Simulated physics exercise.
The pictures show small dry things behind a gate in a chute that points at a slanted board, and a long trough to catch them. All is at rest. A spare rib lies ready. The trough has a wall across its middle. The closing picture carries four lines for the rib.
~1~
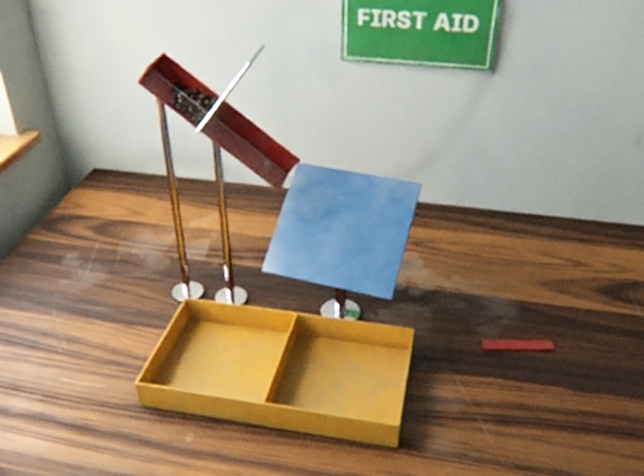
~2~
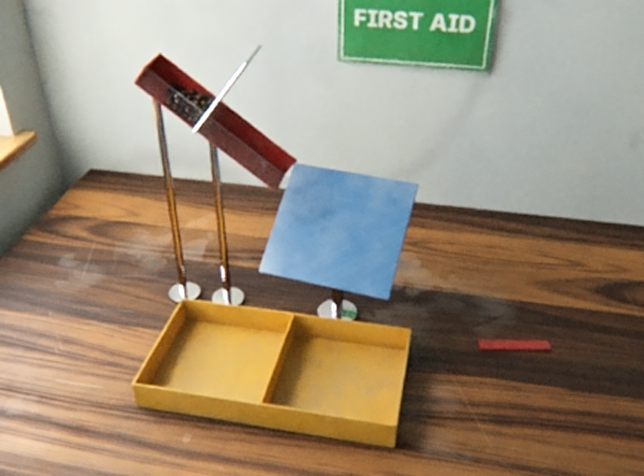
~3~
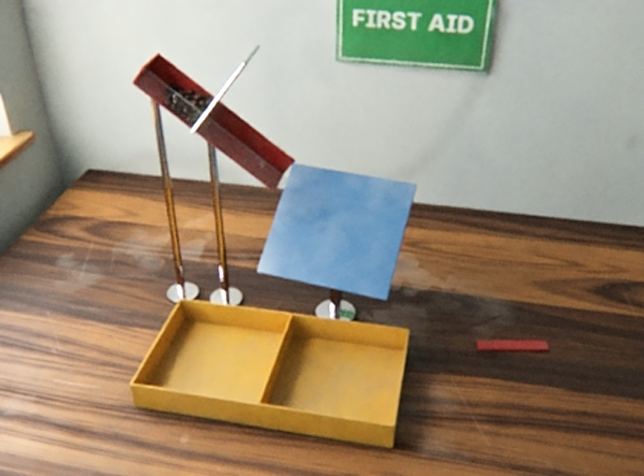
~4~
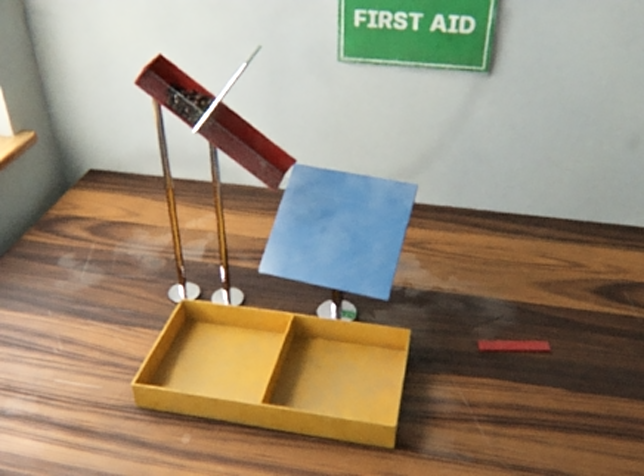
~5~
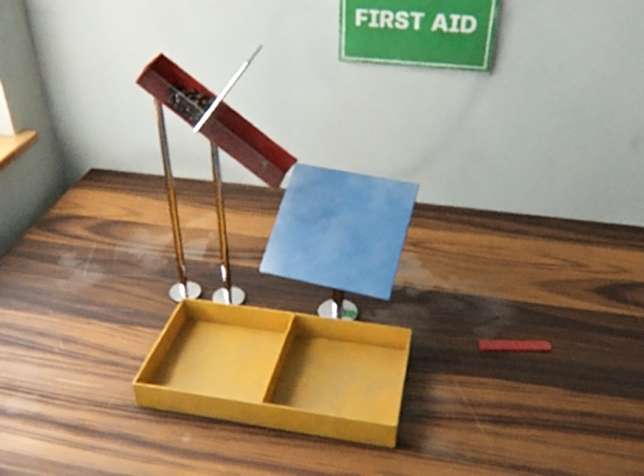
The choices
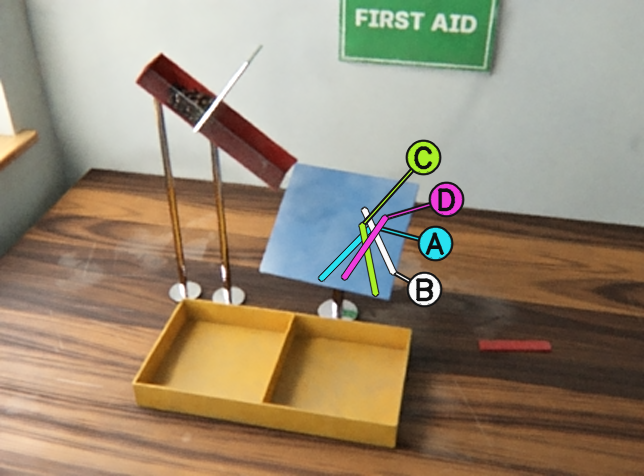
The footage shows small dark balls behind a gate in a raised red chute, beside a slanted blue board and a divided yellow trough on a wooden table; nothing moves apart from slight shifts of the view.
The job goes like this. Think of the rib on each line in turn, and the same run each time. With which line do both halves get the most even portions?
Use line A.
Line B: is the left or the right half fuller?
Right.
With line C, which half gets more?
More lands on the right.
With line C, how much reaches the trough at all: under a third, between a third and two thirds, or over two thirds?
It is over two thirds.
On the marked copy, line A from (372, 226) to (321, 278); line B from (364, 210) to (392, 271); line C from (362, 225) to (375, 293); line D from (385, 218) to (344, 277).
Choosing A, of what is caught, about half in the left half, about half in the right.
Choosing B, of what is caught, a small part in the left half, nearly all in the right.
Choosing C, of what is caught, a small part in the left half, nearly all in the right.
Choosing D, of what is caught, a small part in the left half, nearly all in the right.
